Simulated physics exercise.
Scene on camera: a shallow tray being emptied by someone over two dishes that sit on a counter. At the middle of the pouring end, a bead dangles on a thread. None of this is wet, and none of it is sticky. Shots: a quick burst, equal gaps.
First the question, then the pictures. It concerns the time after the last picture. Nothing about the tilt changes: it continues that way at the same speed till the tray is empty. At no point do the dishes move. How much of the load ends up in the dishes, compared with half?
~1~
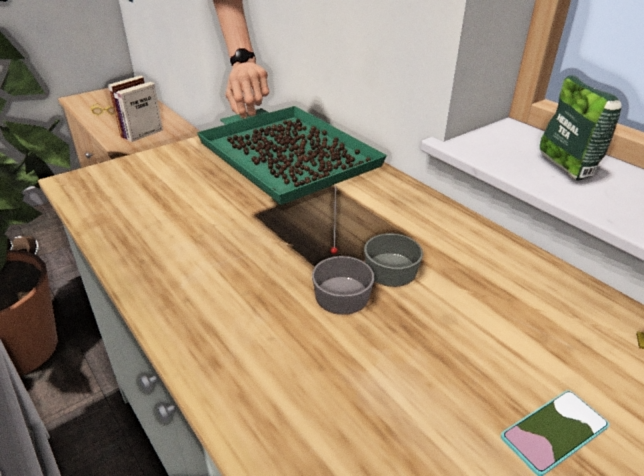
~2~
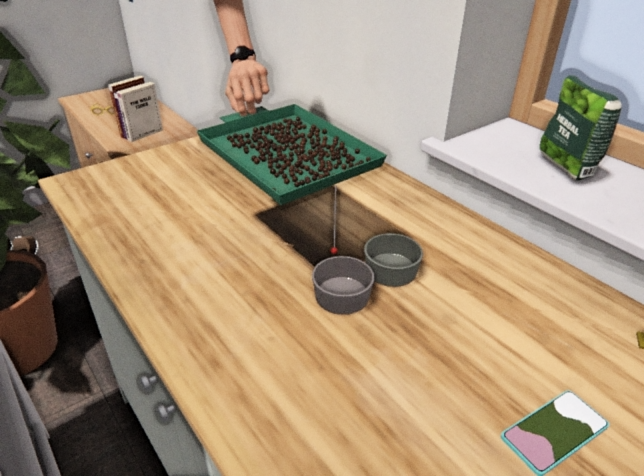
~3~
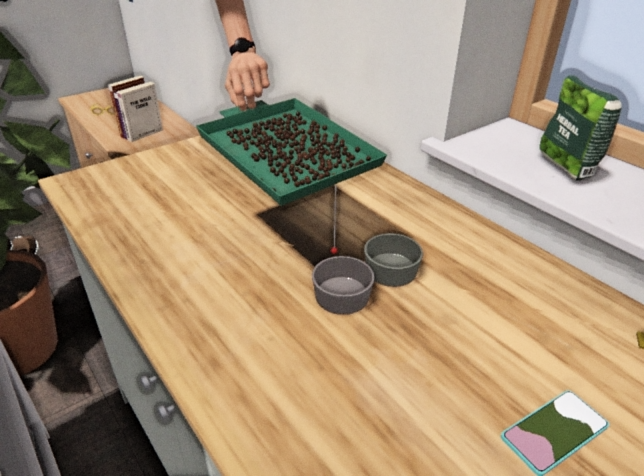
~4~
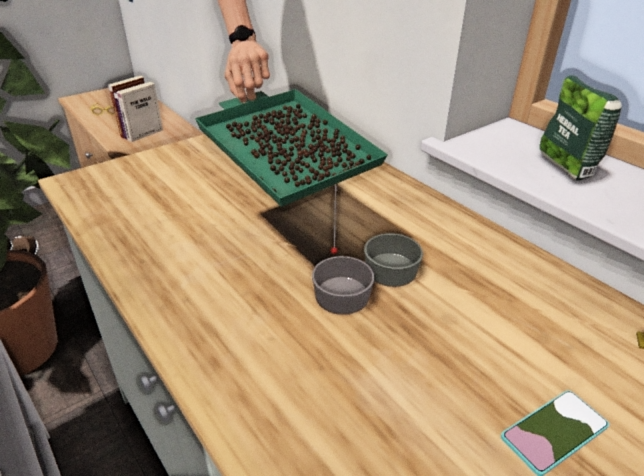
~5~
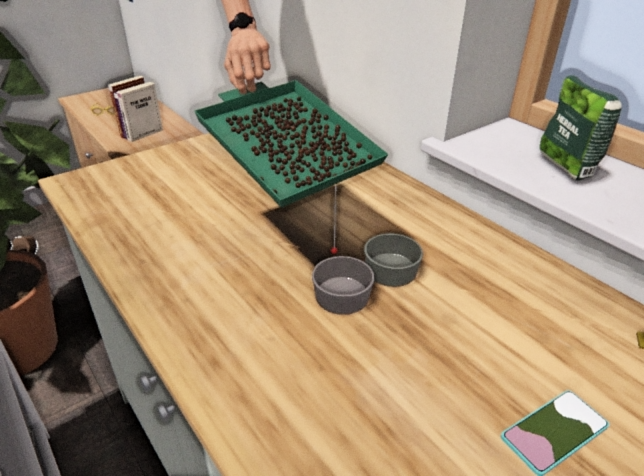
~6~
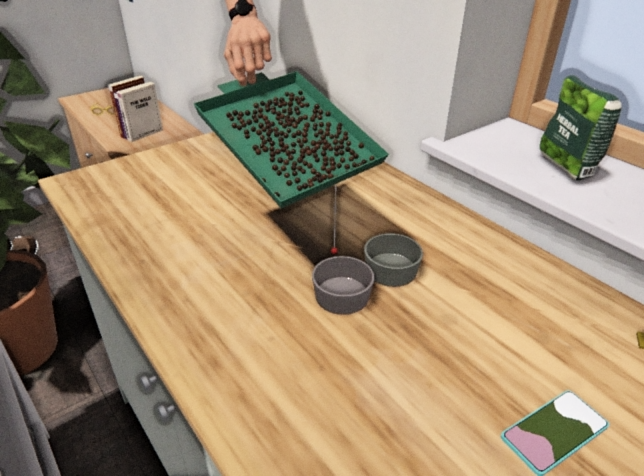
Most likely the dishes will collect not even half of it.
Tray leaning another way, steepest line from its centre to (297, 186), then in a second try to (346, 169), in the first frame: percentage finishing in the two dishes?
The first try yields 0 percent and the second 80 percent.
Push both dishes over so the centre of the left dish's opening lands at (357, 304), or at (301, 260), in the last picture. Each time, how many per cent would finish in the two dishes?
0 % and 0 %.
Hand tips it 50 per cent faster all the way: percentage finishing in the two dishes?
It comes to 30 per cent or so.
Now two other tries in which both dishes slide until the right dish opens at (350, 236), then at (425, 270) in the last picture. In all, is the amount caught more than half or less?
The pair would catch the lesser share the first time and the lesser share the second time.
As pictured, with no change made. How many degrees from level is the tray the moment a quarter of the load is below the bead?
Roughly 90°.
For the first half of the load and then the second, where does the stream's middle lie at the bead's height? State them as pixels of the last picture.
Around (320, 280), followed by around (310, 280).
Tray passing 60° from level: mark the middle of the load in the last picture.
The load is centred about (314, 178).
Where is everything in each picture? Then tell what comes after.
Corners of the pouring end (280, 192) and (383, 155), level; middle of the load (296, 152), chocolate balls; left dish (362, 300); right dish (412, 273); bead on its thread (334, 251), in the first picture.
Corners of the pouring end (281, 193) and (383, 155), level; middle of the load (296, 152), in the second picture.
Corners of the pouring end (281, 194) and (383, 154), tipped barely, lowest at the left corner; middle of the load (296, 149), in the third picture.
Corners of the pouring end (281, 195) and (384, 154), tipped a little, lowest at the left corner; middle of the load (297, 145), in the fourth picture.
Corners of the pouring end (281, 197) and (384, 154), tipped a little, lowest at the left corner; middle of the load (297, 142), in the fifth picture.
Corners of the pouring end (282, 198) and (385, 153), tipped clearly, lowest at the left corner; middle of the load (299, 141), almost all on the move; left dish (362, 300); right dish (412, 273), in the sixth picture.
Just after the last frame, tray tipped steeply; almost all on the tray; just a few in the left dish; just a few outside both; just a few in the air.
A moment on, tray tipped right over; about a tenth on the tray; roughly a quarter in the left dish; roughly half outside both; roughly a quarter in the air.
Further on, tray tipped past a quarter turn; roughly a third in the left dish; roughly two thirds outside both.
When it is over, tray tipped past a quarter turn; roughly a third in the left dish; not one in the right dish; roughly two thirds outside both.
